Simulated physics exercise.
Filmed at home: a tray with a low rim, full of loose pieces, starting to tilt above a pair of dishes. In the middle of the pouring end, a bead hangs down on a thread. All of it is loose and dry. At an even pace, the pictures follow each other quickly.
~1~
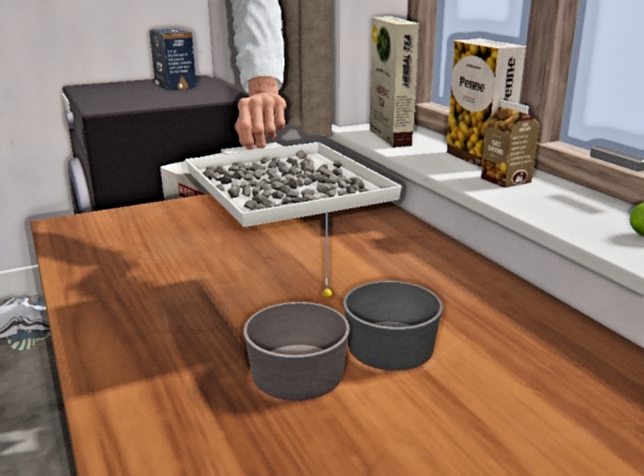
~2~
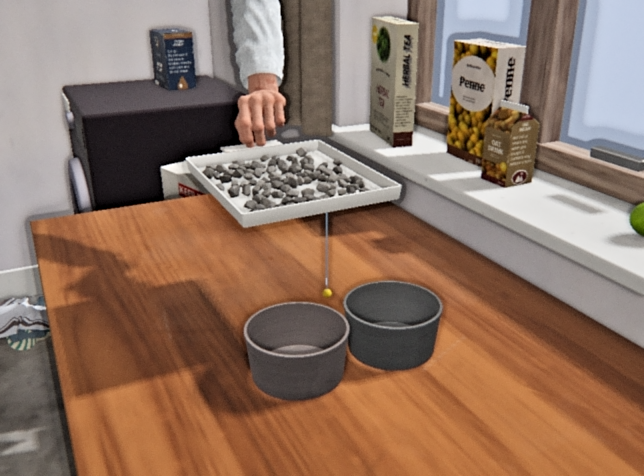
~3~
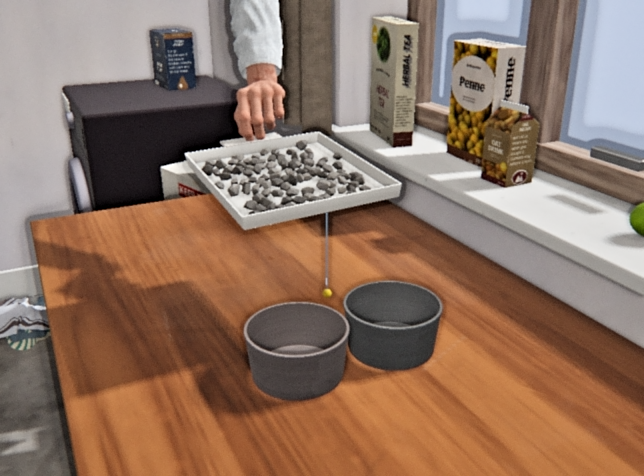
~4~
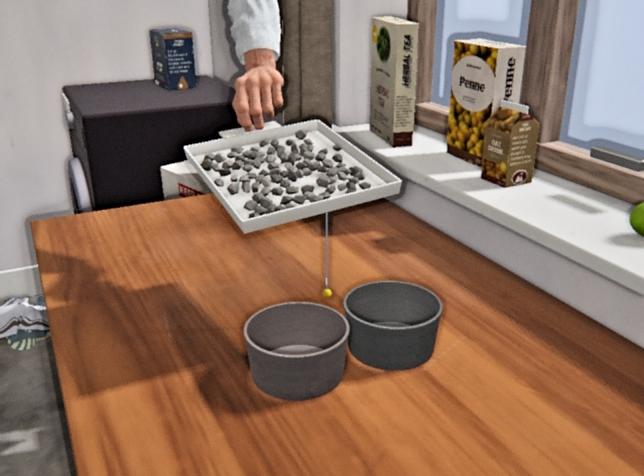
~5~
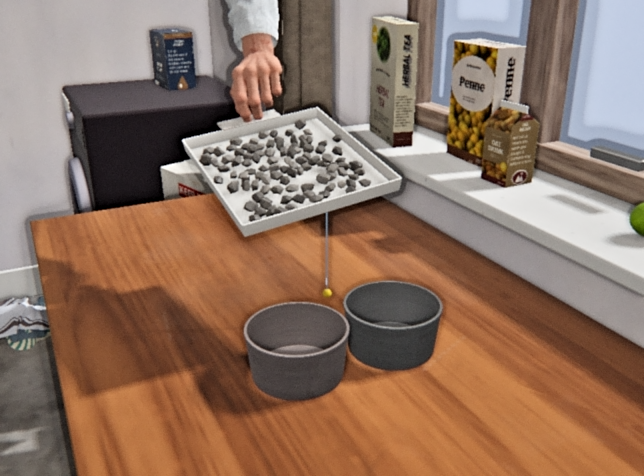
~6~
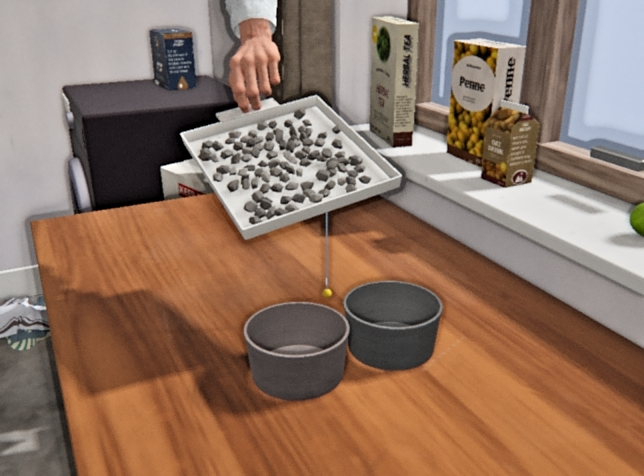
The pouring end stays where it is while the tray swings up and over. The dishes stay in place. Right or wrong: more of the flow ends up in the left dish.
Right.
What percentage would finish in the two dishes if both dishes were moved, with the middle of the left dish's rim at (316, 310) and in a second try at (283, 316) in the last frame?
Around 30 then around 90 per cent.
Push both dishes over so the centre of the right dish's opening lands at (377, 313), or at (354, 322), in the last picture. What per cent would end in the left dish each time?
Close to 70 in a hundred, then close to 40 in a hundred.
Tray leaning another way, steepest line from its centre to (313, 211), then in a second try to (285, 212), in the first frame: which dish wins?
Results - the dish on the left side first, the dish on the left side second.
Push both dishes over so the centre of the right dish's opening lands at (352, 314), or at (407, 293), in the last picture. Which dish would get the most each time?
At the first spot the left-side one comes out ahead, at the second spot the left-side one.
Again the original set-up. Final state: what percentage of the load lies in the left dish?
Close to 60 per cent.
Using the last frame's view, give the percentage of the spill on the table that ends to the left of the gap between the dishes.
Reading: Around 100 %.
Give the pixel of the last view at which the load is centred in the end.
Roughly at pixel (275, 365).
Soon after the last picture, tray tipped steeply; all on the tray.
A little later, tray tipped right over; about a third on the tray; about a third in the left dish; about a quarter outside both; about a quarter in the air.
Later still, tray tipped past a quarter turn; about two thirds in the left dish; about a third outside both.
At rest, tray tipped past a quarter turn; about two thirds in the left dish; none in the right dish; about a third outside both.
